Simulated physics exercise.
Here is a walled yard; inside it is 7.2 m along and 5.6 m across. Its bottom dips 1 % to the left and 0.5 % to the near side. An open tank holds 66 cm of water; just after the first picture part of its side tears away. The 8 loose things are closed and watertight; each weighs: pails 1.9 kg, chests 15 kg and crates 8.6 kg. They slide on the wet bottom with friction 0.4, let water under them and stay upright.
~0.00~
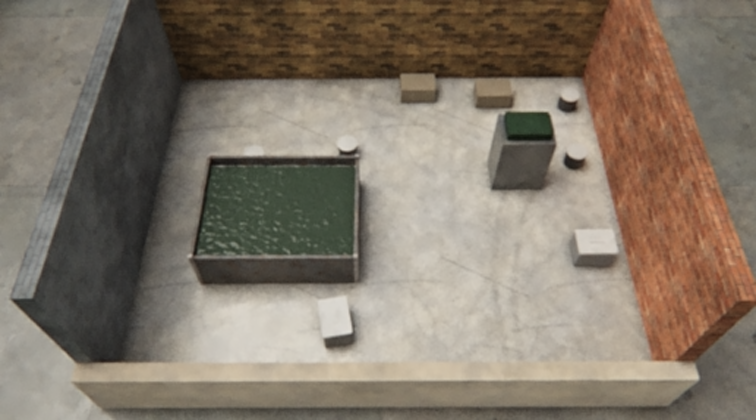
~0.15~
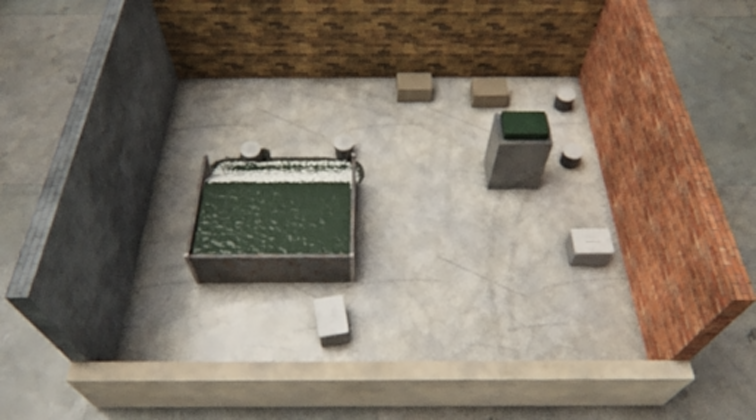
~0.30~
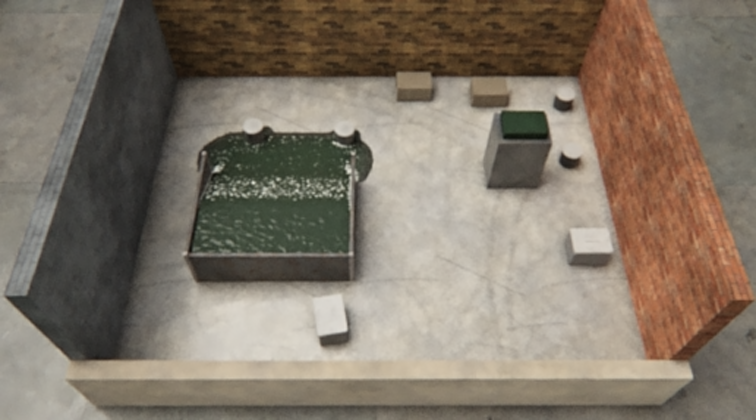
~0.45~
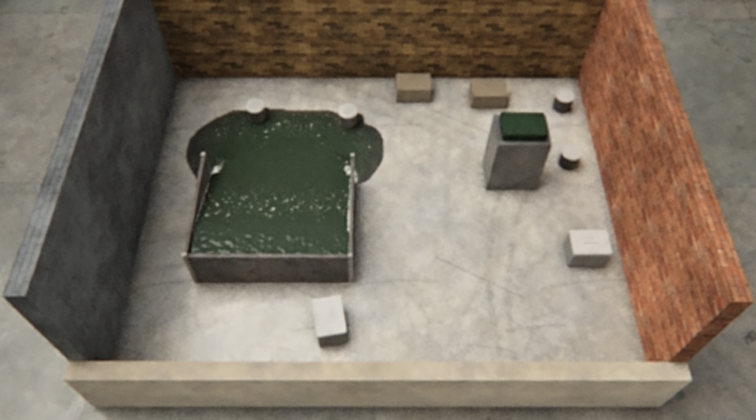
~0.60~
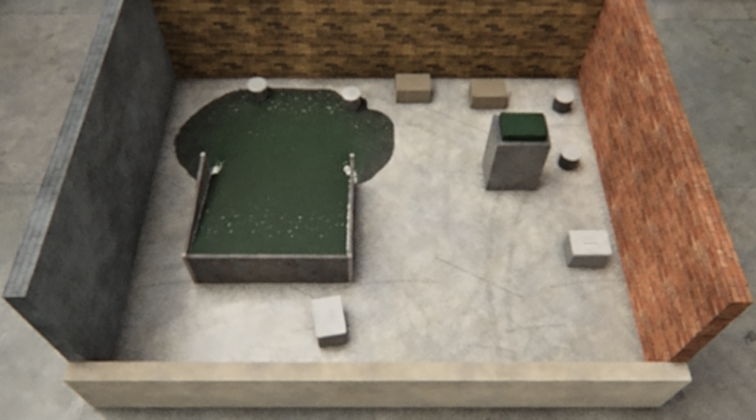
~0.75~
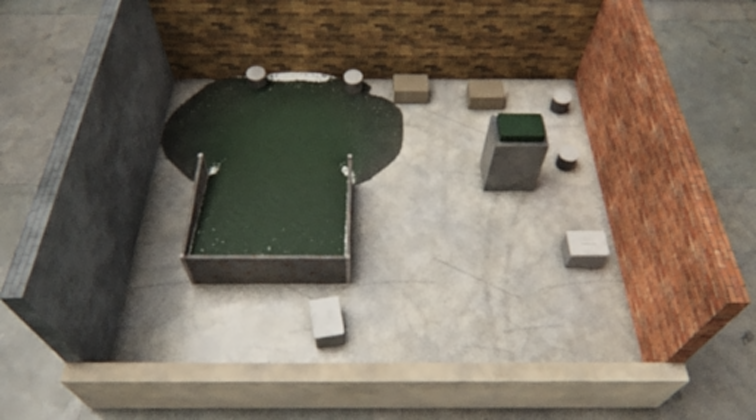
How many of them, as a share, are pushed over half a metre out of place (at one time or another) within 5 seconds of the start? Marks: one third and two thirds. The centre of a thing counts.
It is at least two thirds.
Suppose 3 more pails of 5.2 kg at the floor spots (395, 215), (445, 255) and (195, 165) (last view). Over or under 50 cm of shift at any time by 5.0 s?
In turn: Short of it, short of it, past it.
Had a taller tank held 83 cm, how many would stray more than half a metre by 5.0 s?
In that case 7 of them.
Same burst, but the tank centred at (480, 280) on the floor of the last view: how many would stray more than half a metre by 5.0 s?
In that case 6 of them.
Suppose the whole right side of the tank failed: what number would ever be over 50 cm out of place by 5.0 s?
In that case 4 of them.
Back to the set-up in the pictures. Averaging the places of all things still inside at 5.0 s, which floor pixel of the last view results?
At about (476, 237).
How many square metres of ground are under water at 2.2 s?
About 16 m2.
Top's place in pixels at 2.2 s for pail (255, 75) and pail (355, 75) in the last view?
Around (190, 60) and (442, 78).
After 1.1 s 2 of 8 are over 50 cm from their spots; 2 afloat.
After 2.2 s 3 of 8 are over 50 cm from their spots; 3 afloat.
After 3.5 s 6 of 8 are over 50 cm from their spots; 6 afloat.
After 5.0 s 6 of 8 are over 50 cm from their spots, and 6 have been at some point; 5 afloat.
